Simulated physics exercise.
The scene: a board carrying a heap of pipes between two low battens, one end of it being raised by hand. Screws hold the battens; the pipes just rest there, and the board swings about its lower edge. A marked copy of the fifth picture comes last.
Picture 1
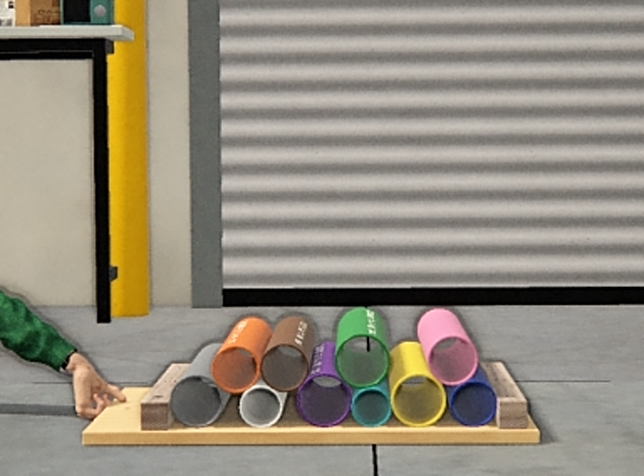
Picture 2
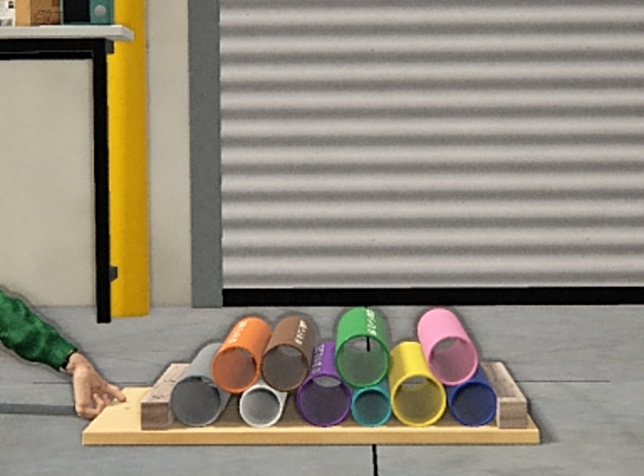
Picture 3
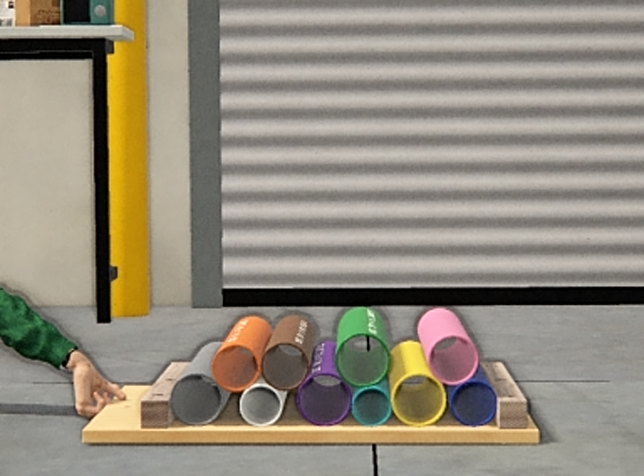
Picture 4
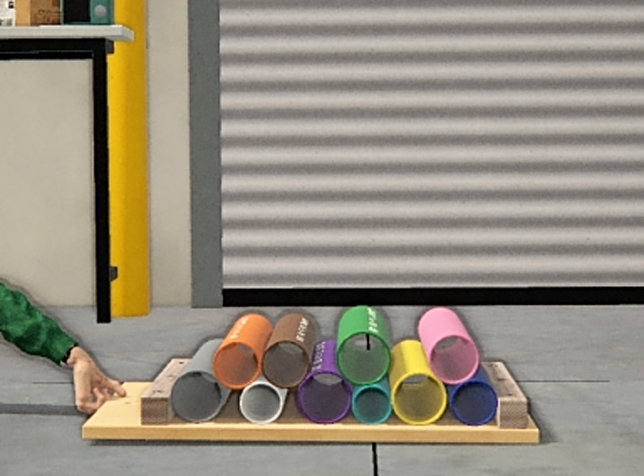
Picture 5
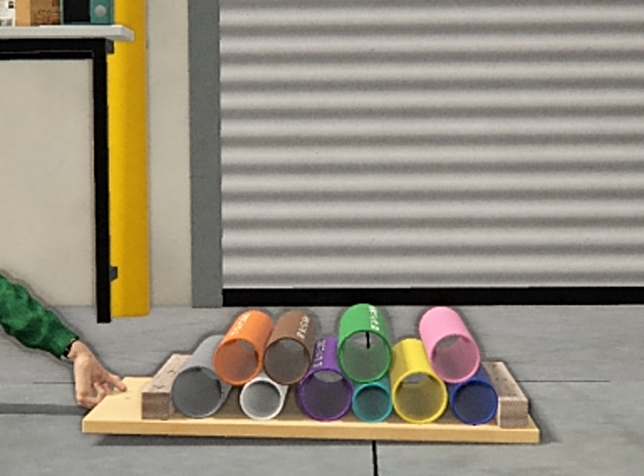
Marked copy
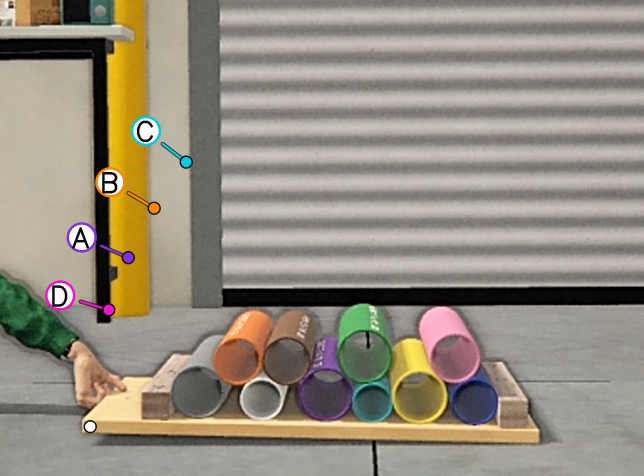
A hand slightly raises the left end of a board carrying stacked coloured pipes.
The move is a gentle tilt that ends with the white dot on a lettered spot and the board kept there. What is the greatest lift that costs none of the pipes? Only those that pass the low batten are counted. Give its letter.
The highest mark that will do is D.
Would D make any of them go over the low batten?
No.
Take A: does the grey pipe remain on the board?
The grey pipe: Yes.
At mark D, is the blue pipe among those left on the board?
Yes.
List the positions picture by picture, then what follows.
Board (314, 400); grey pipe (197, 401); white pipe (261, 407), in the first picture.
White pipe (261, 407); purple pipe (325, 400), in the second picture.
Board (314, 399); grey pipe (197, 400); white pipe (261, 406); brown pipe (285, 366), in the third picture.
Board (314, 397); grey pipe (197, 396); white pipe (262, 403), in the fourth picture.
Board (315, 394); grey pipe (198, 392); white pipe (262, 400), in the fifth picture.
On the marked copy, A at (128, 258); B at (154, 208); C at (186, 162); D at (109, 310); the white dot at (90, 426).
Taking D. A third of the way, board at 13°.
Two thirds of the way, board at 17°.
When it is over, board at 17°, none over the low batten.
As for the rest, A two over the low batten (green, pink); B three over the low batten (brown, green, pink); C three over the low batten (brown, green, pink).
